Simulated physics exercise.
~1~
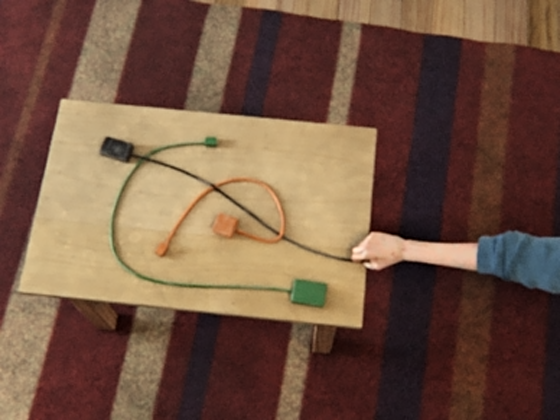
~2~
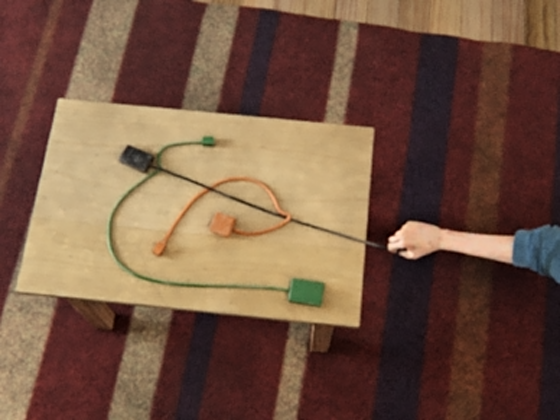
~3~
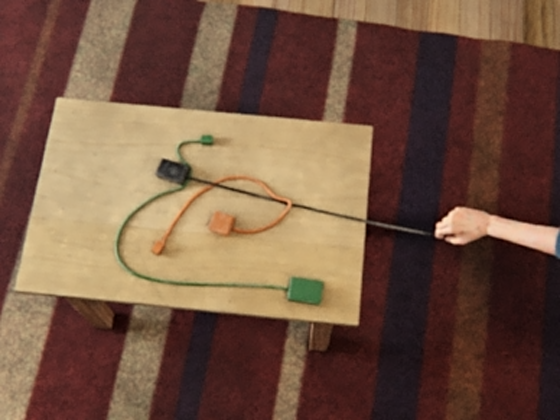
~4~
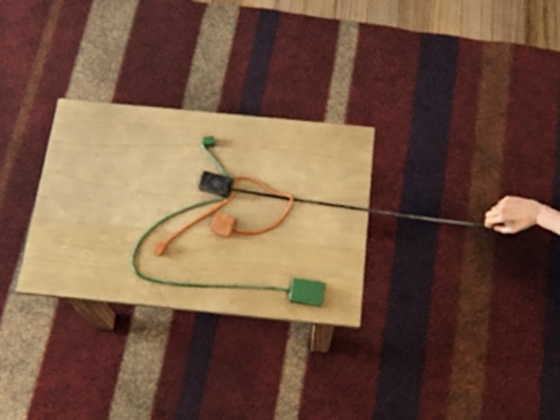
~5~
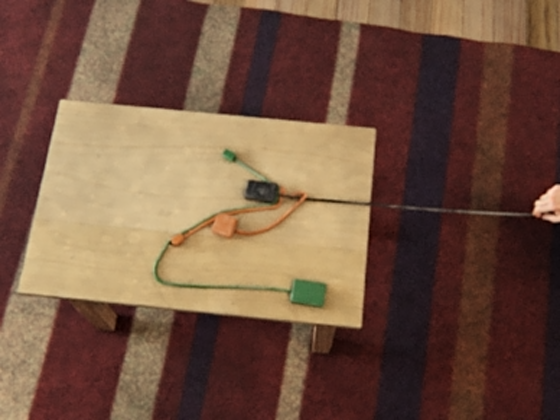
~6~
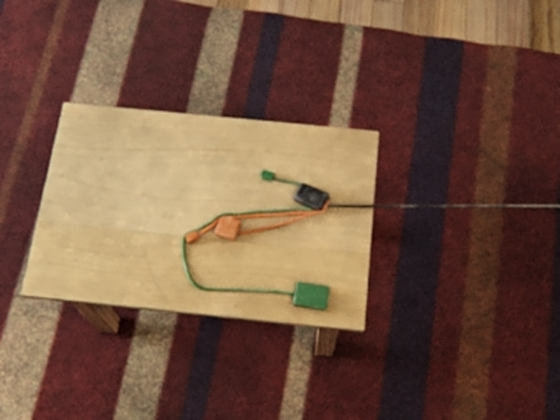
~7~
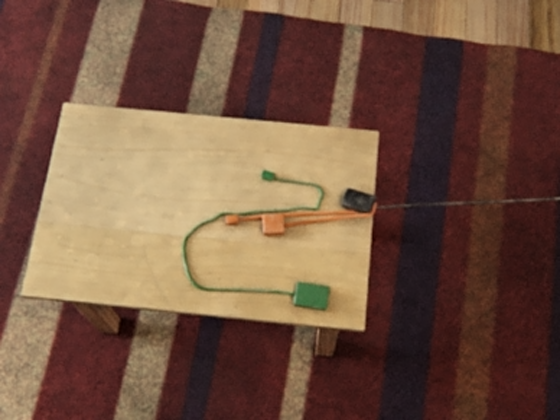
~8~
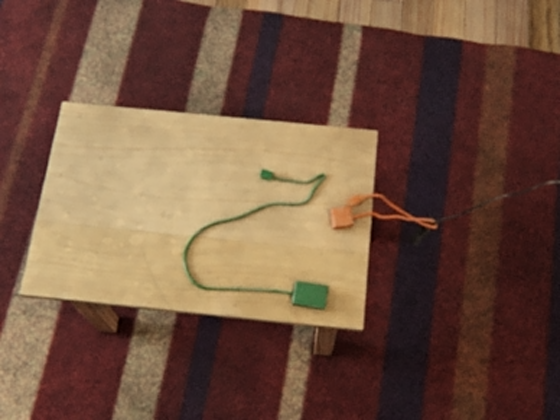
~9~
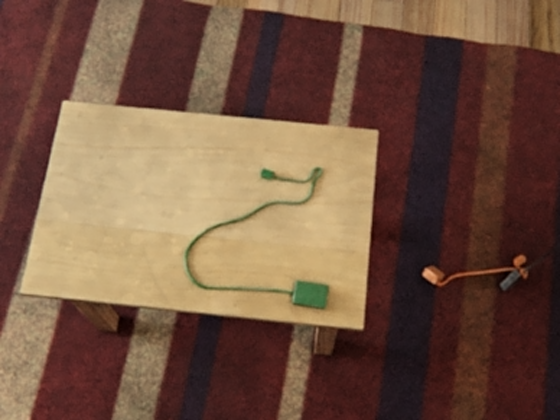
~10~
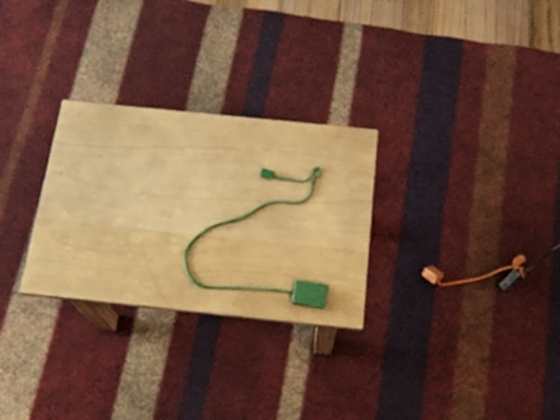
At the start, three leads with block chargers, one black, one green and one orange, lie across one another on a wooden table above a striped rug. A hand at the right edge pulls the black lead outward, and its charger slides right across the tabletop. The small green plug is drawn along, then the orange plug moves too. As the black charger nears the edge, the orange charger follows. Both slip off the right side, orange lead included, and drop toward the rug. The green lead remains on the table, reshaped, its charger still in place.
